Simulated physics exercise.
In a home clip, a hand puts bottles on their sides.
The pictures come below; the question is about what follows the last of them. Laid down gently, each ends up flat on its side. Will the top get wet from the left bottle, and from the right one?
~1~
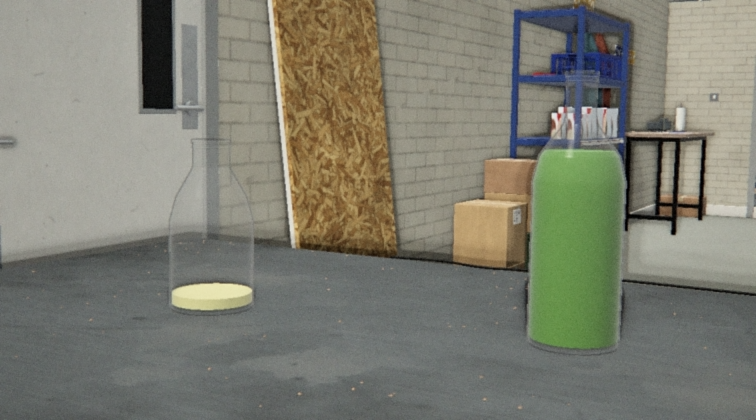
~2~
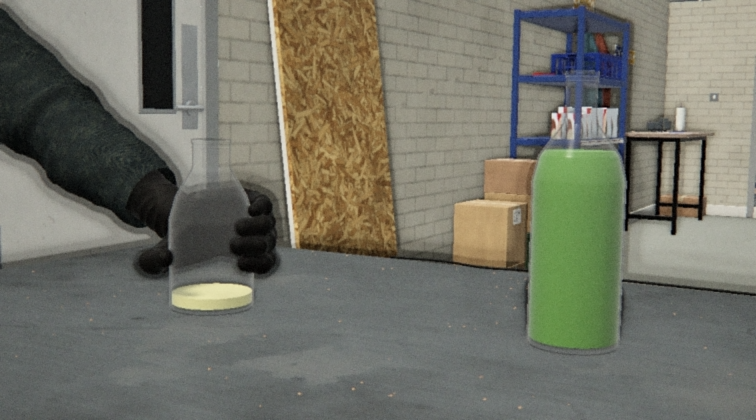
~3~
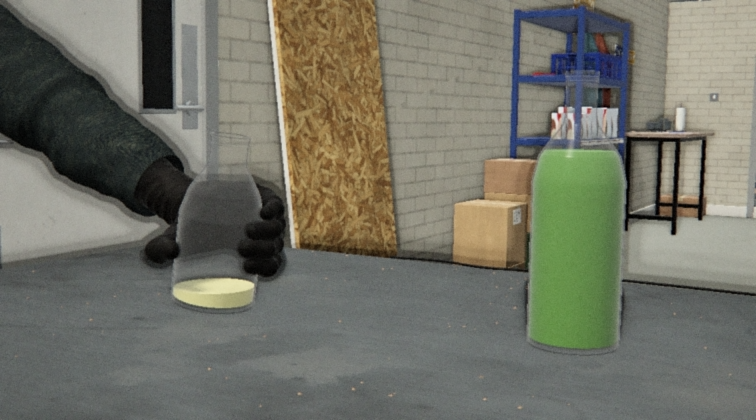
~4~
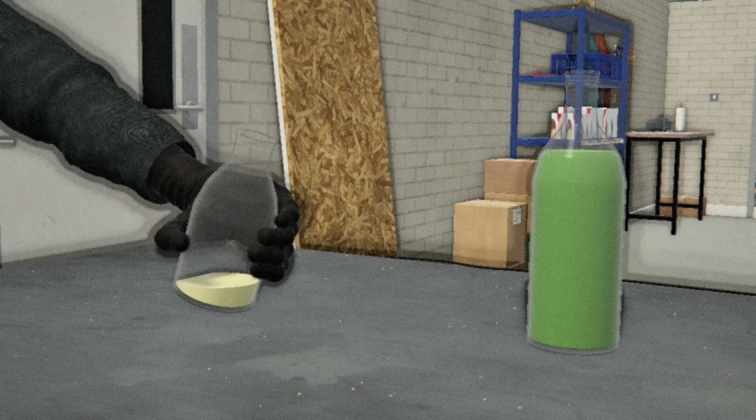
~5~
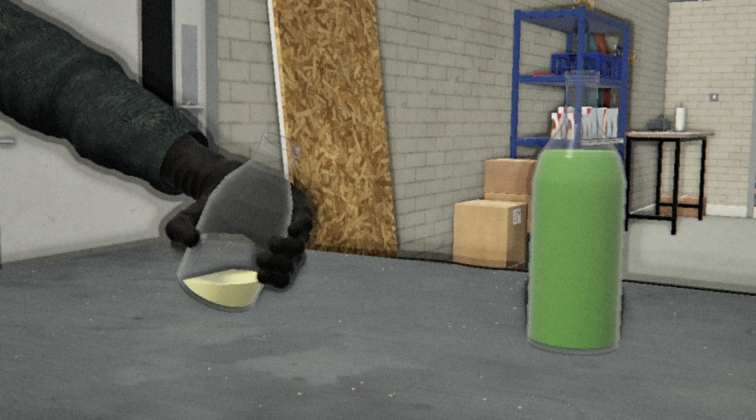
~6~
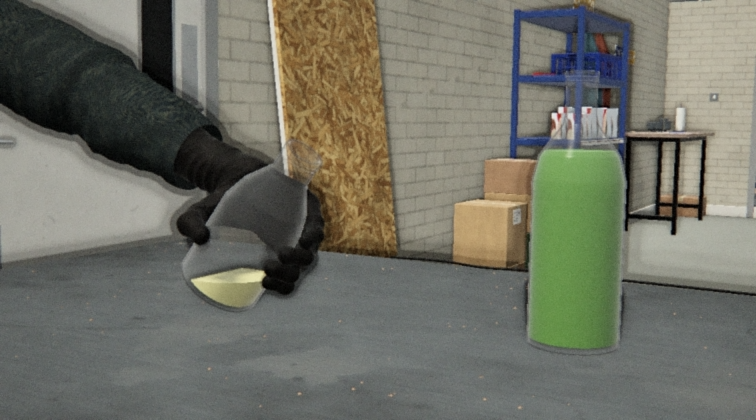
Left: No, the top stays dry there; right: Yes, it wets the top.
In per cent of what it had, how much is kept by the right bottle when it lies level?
Something near 35 in a hundred stays put.
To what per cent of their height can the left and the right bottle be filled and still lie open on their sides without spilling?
18 and 24 per cent.
A moment on, the left bottle is nearly down; left bottle, all still inside.
Further on, the left bottle lies flat; left bottle, all still inside.
When it is over, both lie flat; left bottle, all still inside; right bottle, a puddle at its mouth.
